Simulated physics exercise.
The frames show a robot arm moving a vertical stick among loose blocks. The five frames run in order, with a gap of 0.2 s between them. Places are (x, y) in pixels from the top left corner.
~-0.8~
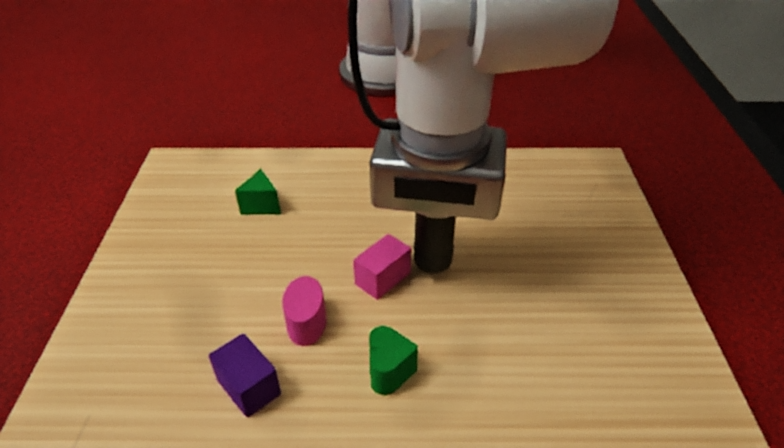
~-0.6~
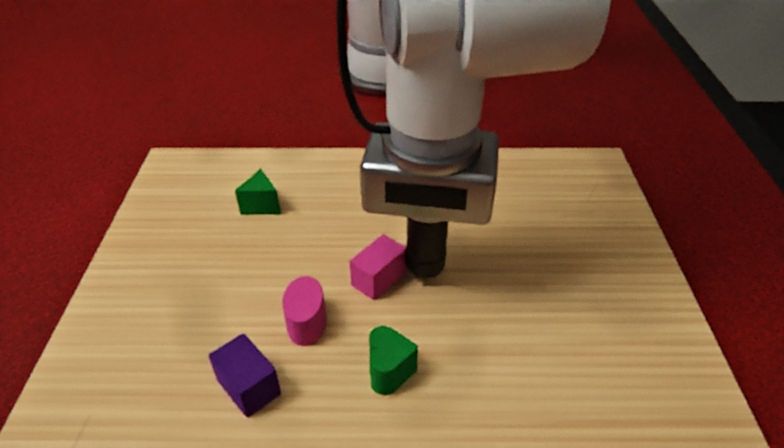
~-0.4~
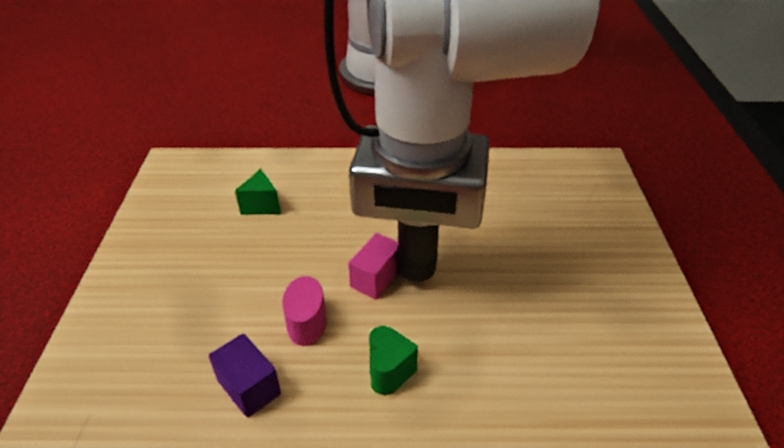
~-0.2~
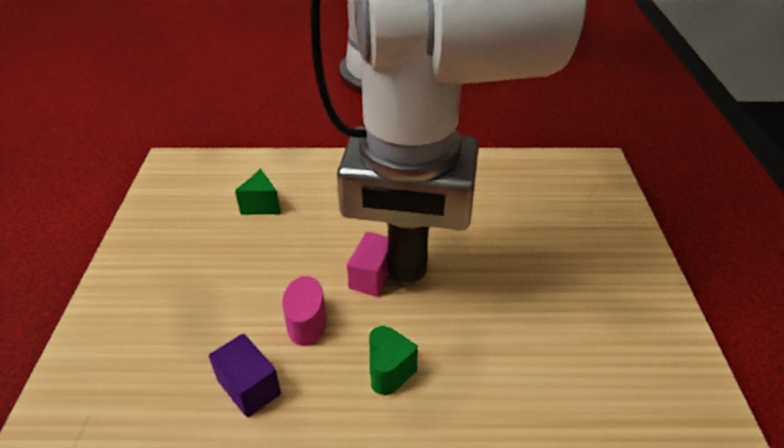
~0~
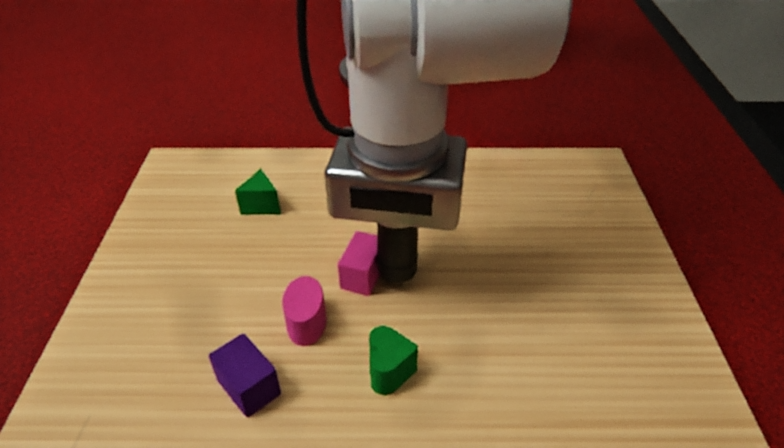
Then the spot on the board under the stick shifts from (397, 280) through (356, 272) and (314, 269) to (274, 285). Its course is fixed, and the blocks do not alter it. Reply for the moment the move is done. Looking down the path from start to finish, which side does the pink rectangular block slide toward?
To the path's right.
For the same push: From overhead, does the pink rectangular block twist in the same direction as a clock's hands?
That would be a yes.
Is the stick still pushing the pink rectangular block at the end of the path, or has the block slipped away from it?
It slips out to the side or back.
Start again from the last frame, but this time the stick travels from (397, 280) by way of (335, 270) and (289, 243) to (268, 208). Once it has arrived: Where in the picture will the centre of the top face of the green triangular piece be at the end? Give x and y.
Put as a pixel place, it's (250, 169).
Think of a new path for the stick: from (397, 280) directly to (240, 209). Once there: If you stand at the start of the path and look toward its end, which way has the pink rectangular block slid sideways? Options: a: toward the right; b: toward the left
It's b.
The first path, step by step. One third of the way, stick at (355, 262); pink rectangular block at (318, 245), turned 15° anticlockwise.
Two thirds of the way, stick at (312, 259); pink rectangular block at (275, 242), turned 10° anticlockwise.
At the end, stick at (272, 275); pink oval in place; pink rectangular block at (247, 242), turned 25° clockwise.
